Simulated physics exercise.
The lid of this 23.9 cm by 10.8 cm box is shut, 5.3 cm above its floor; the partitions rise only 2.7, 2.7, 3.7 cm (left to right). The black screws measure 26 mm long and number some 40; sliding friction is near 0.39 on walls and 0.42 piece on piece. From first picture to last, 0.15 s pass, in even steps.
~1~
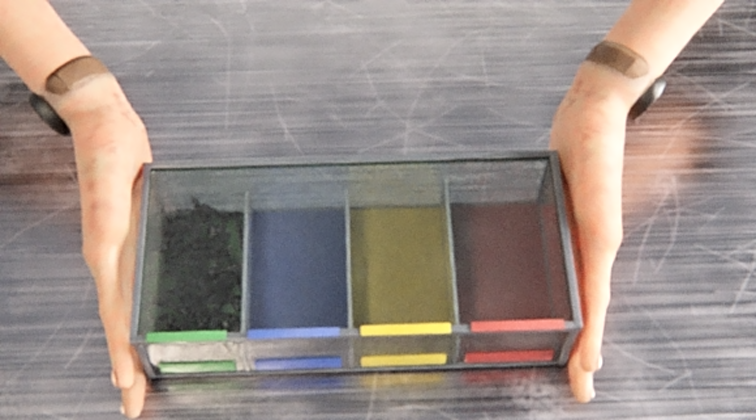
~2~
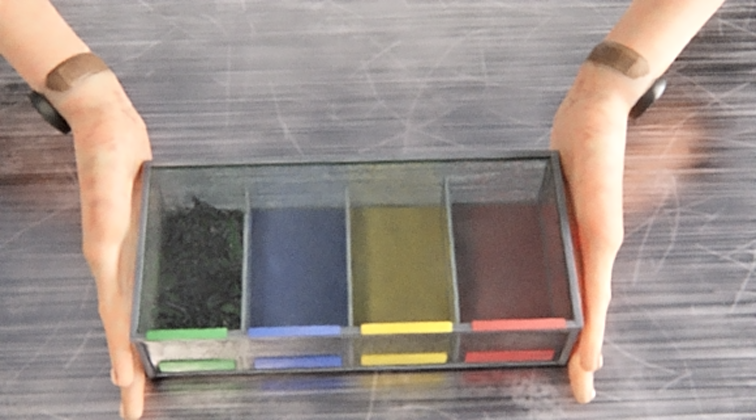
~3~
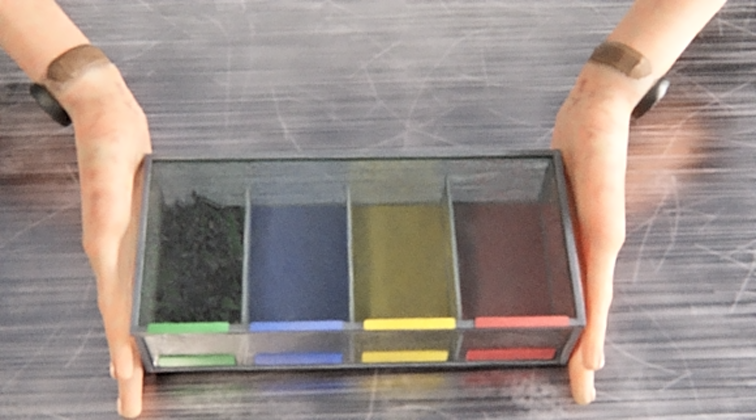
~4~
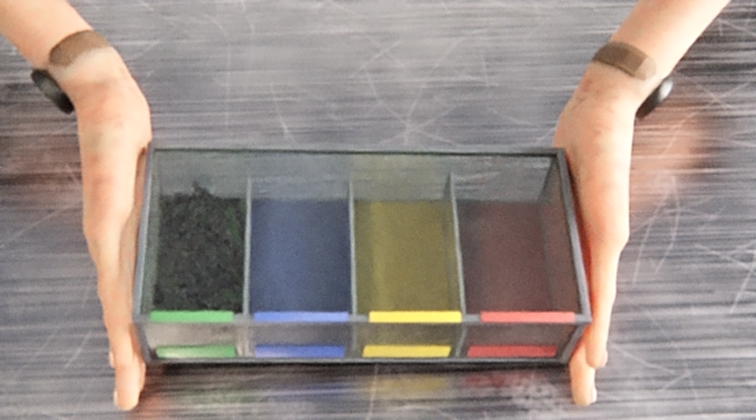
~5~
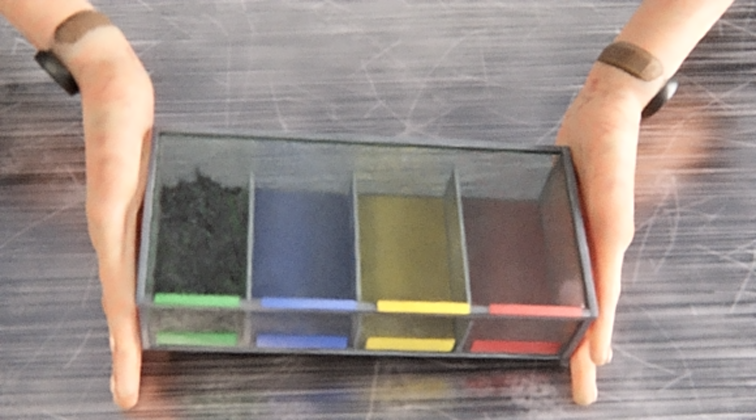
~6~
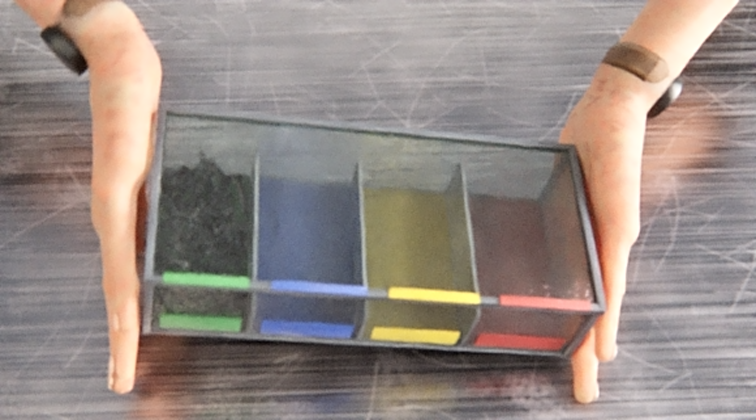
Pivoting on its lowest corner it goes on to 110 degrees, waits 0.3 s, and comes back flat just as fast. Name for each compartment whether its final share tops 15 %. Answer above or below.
Red compartment: Above; blue compartment: Below; green compartment: Below; yellow compartment: Above.
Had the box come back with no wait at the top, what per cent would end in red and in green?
Red 70, green 5.
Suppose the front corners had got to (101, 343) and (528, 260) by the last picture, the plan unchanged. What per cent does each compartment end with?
Red 0, blue 0, green 100, yellow 0.
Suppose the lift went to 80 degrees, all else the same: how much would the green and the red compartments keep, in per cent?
Green 30, red 0.
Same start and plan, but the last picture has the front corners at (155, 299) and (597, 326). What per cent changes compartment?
It would be near 100 per cent.
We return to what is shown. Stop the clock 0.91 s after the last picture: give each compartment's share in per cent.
Red 40, blue 15, green 10, yellow 35.
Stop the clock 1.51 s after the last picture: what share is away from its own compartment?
About 100 per cent.
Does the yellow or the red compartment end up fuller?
It is the red one.
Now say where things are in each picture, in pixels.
In the first frame, box tilt 0 degrees, front corners at (137, 337) and (573, 323); green 100 %.
In the second frame, box tilt 1 degrees, front corners at (137, 335) and (574, 322).
In the third frame, box tilt 2 degrees, front corners at (138, 328) and (577, 320).
In the fourth frame, box tilt 5 degrees, front corners at (140, 316) and (582, 317), lowest corner right back.
In the fifth frame, box tilt 8 degrees, front corners at (144, 299) and (589, 312), lowest corner right back.
In the sixth frame, box tilt 13 degrees, front corners at (152, 277) and (597, 307), lowest corner right back; green 100 %.
Then, 0.91 s after the last picture, tilt 110 degrees; red 40 %, blue 15 %, green 10 %, yellow 35 %.
Then, 1.51 s after the last picture, tilt 60 degrees; red 60 %, yellow 35 %.
Then, 2.16 s after the last picture, tilt 0 degrees; red 60 %, yellow 35 %.
In the end, red 60 %, blue 0 %, green 0 %, yellow 35 %.
